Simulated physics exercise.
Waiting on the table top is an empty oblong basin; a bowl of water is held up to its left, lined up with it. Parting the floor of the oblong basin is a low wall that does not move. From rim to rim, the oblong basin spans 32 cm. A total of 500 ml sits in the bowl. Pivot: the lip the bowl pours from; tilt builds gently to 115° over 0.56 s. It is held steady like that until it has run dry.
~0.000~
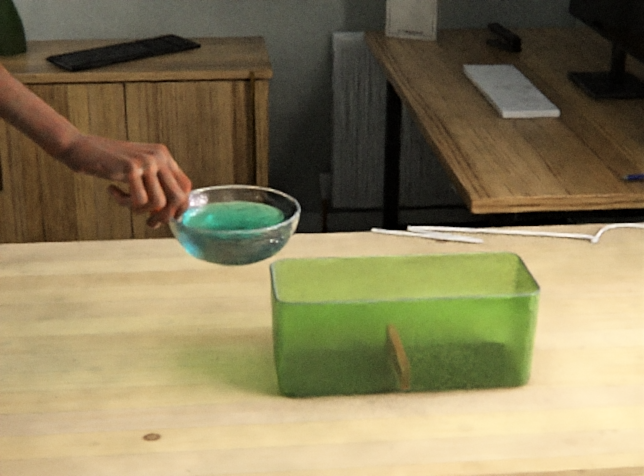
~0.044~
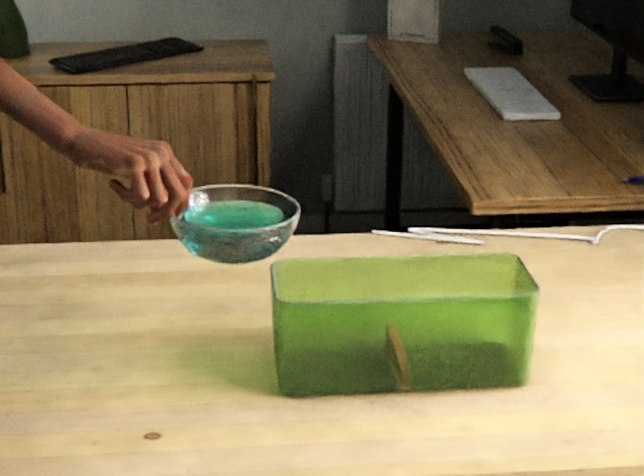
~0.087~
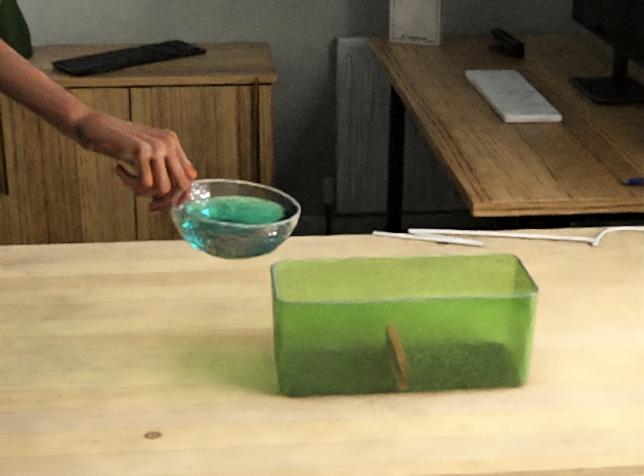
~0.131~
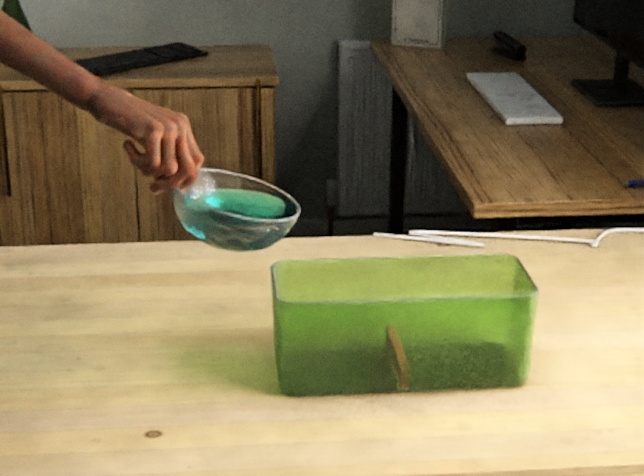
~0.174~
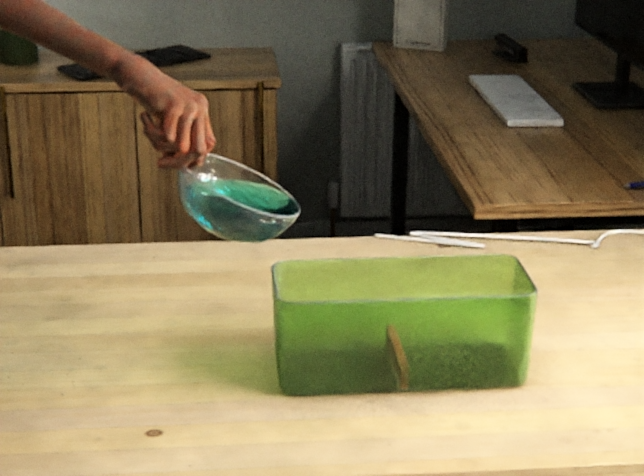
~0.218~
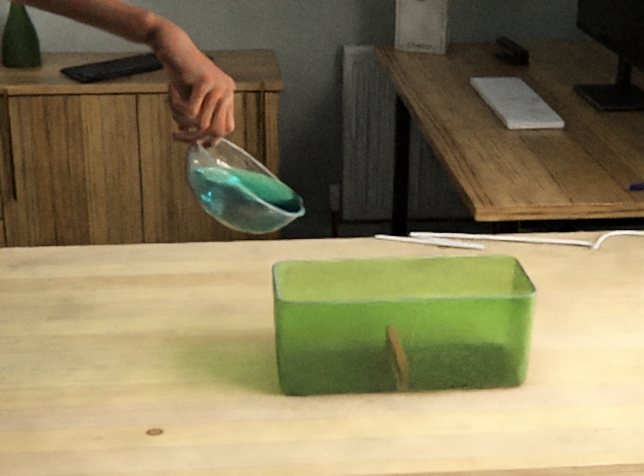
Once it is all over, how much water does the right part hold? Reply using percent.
The right part holds about 35 per cent.
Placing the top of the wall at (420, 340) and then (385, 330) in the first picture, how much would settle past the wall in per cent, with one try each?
I'd put it at about 15 per cent for the first and about 60 per cent for the second.
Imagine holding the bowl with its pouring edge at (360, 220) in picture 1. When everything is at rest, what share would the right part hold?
Then about 60 per cent.
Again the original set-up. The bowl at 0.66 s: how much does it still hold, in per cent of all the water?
Roughly 0 per cent.
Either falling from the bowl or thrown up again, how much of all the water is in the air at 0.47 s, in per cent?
I'd put it at about 70 percent.
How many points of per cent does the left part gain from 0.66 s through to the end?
It comes to near 6 per cent.
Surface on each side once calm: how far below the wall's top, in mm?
Left 14 mm, right 22 mm.
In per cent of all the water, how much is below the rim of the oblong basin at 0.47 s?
Roughly 24 percent of it.
After 0.47 s the tilt is 108° and 6 per cent is still to pour, 24 is left of the wall and 0 right of it.
After 0.66 s the tilt is 115° and 0 per cent is still to pour, 56 is left of the wall and 43 right of it.
After 0.85 s the tilt is 115° and 0 per cent is still to pour, 57 is left of the wall and 32 right of it.
After 1.06 s the tilt is 115° and 0 per cent is still to pour, 61 is left of the wall and 35 right of it.
In the end 61 per cent lies left of the wall, 35 right of it and 4 outside.
